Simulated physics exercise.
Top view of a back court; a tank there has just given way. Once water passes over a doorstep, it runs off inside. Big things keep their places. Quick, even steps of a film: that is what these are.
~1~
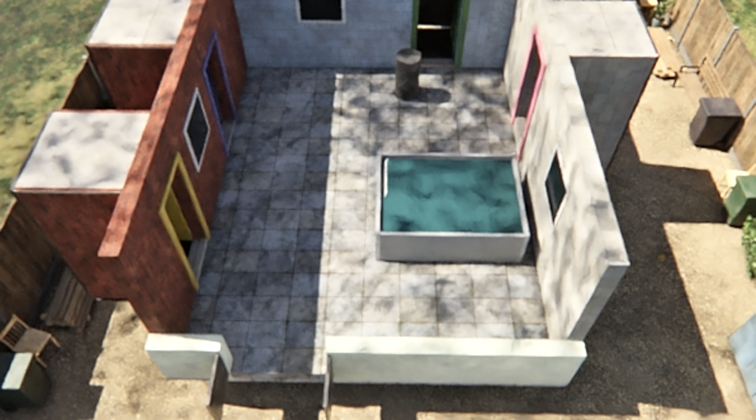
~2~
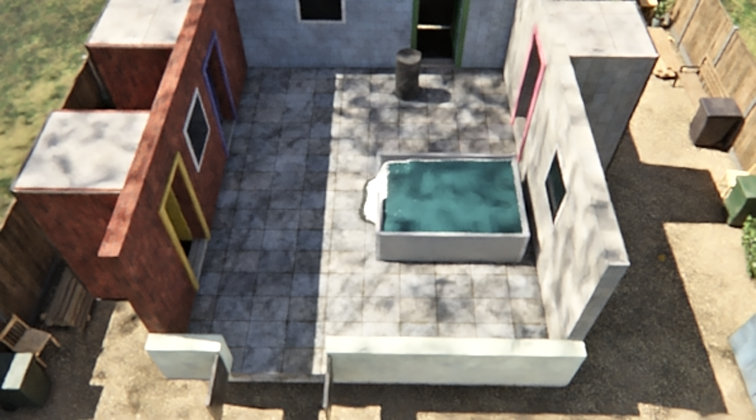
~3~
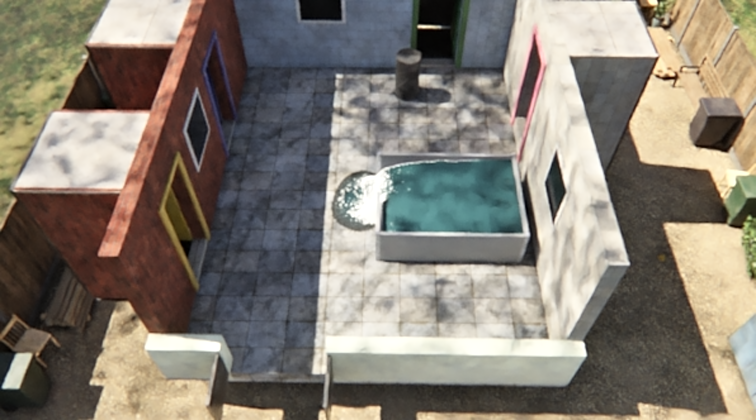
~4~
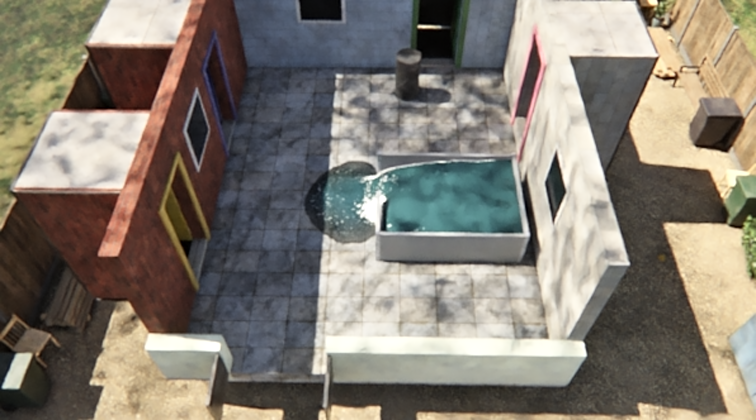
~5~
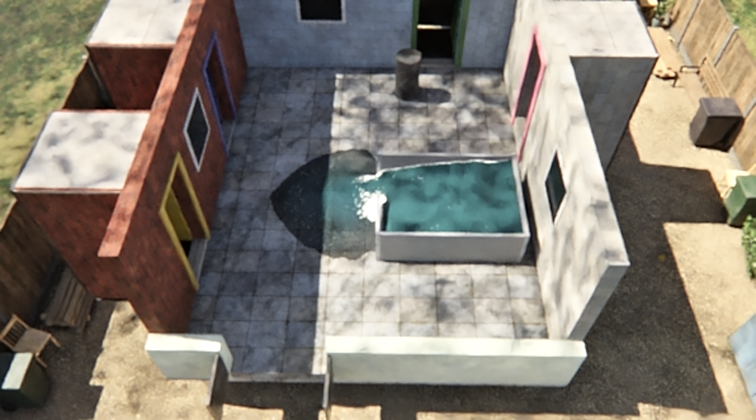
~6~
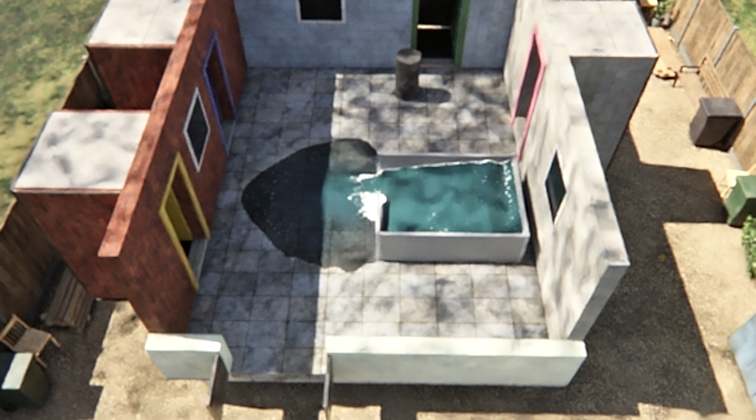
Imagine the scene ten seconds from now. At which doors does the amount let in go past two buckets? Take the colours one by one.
At the end, the blue door lets the inflow pass two buckets, the yellow door lets the inflow pass two buckets, the pink door keeps the inflow to two buckets or less, the green door keeps the inflow to two buckets or less.
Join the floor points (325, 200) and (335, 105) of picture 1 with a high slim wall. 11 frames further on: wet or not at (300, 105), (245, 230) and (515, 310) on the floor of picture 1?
Taking the points in the order given, they are high and dry, inundated and high and dry.
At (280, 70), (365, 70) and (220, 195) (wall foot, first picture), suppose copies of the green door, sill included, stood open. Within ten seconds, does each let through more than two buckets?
First crosses the line, second stays short of it, third crosses the line.
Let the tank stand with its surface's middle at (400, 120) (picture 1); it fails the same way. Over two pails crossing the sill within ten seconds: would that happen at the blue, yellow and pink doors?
Blue exceeds the limit, yellow falls short, pink falls short.
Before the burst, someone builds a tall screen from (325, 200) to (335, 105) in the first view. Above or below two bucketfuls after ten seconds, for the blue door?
The blue falls short.
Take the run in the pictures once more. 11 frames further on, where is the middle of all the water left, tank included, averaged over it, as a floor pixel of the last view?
I'd place it roughly at (371, 206).
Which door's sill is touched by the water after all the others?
Answer - the pink one.
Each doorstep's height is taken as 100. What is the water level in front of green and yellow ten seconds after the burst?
Near 50 per cent and 80 per cent, respectively.
A moment on, water covers 30 % of the floor; the blue door wet at the sill, nothing in, the yellow door wet at the sill, nothing in, the pink door not reached, the green door not reached.
Next, water covers 40 % of the floor; the blue door over two buckets in, the yellow door under two buckets in, the pink door not reached, the green door not reached.
Then, water covers 45 % of the floor; the blue door far over two buckets in, the yellow door over two buckets in, the pink door not reached, the green door not reached.
Later, water covers 80 % of the floor; the blue door far over two buckets in, the yellow door over two buckets in, the pink door not reached, the green door wet at the sill, nothing in.
In the end, water covers 100 % of the floor; the blue door far over two buckets in, the yellow door over two buckets in, the pink door wet at the sill, nothing in, the green door wet at the sill, nothing in.
